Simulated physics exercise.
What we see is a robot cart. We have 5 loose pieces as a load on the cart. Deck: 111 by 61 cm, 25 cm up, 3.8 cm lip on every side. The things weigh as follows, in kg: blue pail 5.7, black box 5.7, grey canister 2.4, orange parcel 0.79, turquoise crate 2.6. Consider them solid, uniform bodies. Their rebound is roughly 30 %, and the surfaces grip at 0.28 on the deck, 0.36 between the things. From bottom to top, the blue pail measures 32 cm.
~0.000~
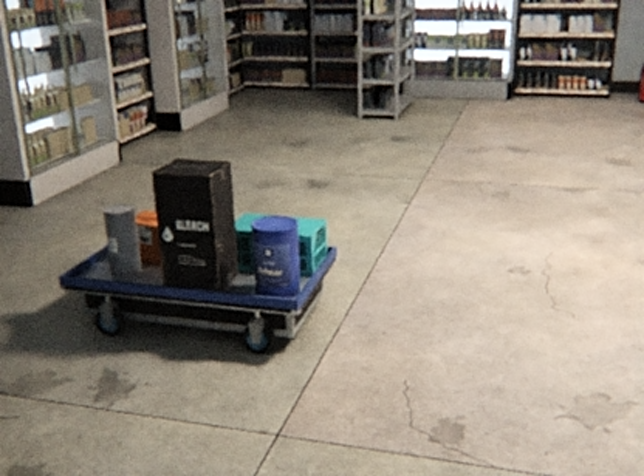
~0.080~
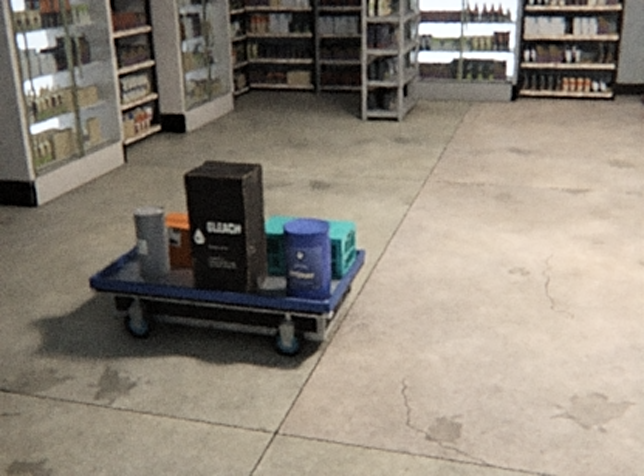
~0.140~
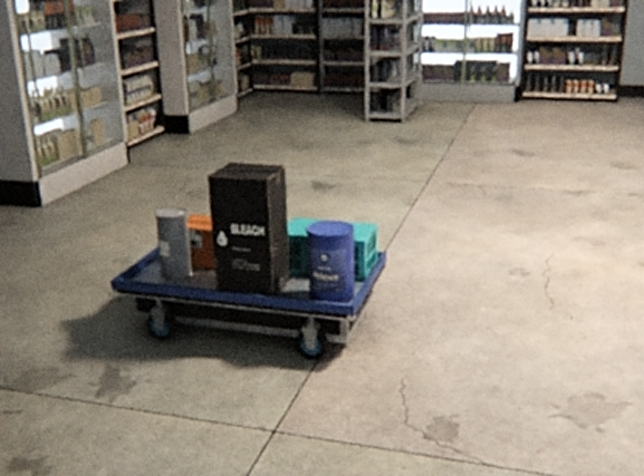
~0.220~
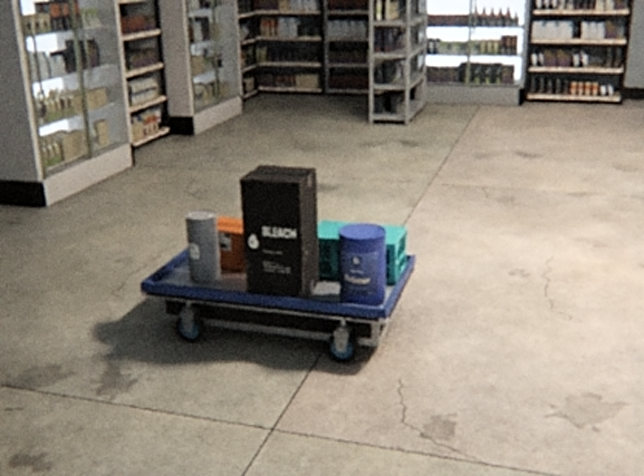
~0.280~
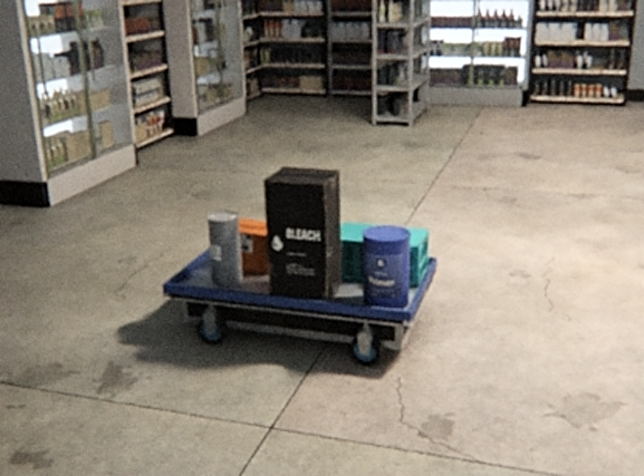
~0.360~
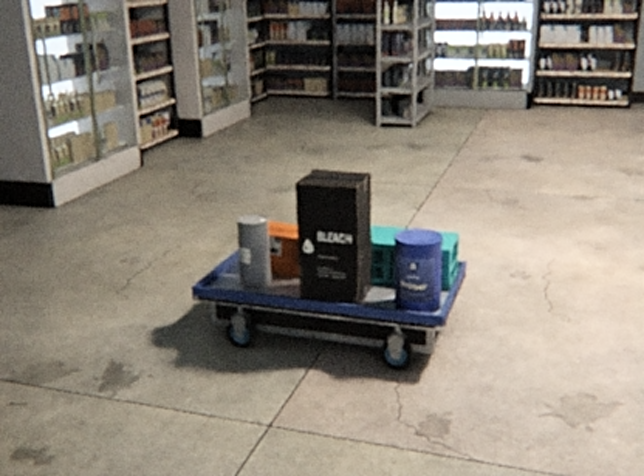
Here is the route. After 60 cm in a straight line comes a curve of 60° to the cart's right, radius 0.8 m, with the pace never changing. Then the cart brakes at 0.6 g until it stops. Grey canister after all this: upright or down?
Upright.
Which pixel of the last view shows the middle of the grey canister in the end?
It winds up close to (478, 380).
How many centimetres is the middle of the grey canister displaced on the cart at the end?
The shift is close to 30 cm.
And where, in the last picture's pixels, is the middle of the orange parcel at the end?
It settles somewhere near (546, 399).
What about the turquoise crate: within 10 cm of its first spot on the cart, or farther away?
The turquoise crate stays put.
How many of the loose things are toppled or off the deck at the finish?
That makes 2.
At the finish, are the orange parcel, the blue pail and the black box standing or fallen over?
In the last frame the orange parcel remains up, the blue pail does not stay up and the black box does not stay up.
By 0.66 s, cart has run 119 cm, turned 31°; grey canister 2 cm from its spot near (345, 268); blue pail tilted 17°; black box tilted 15°.
By 0.96 s, cart has run 173 cm, turned 60°; blue pail now off the deck; grey canister 10 cm from its spot near (414, 306); black box tilted 36°.
By 1.26 s, cart has run 201 cm, turned 60°; grey canister 15 cm from its spot near (457, 355); black box tilted 72°; orange parcel 19 cm from its spot.
By 1.66 s, cart has run 201 cm, turned 60°, stopped; black box now off the deck; grey canister 30 cm from its spot near (478, 380); orange parcel 30 cm from its spot.
When it is over (2.1 s), off the deck and tipped over, blue pail and black box; not toppled but over 10 cm from the start, grey canister and orange parcel; the last one within 10 cm of the start. In the last view, grey canister near (478, 380).
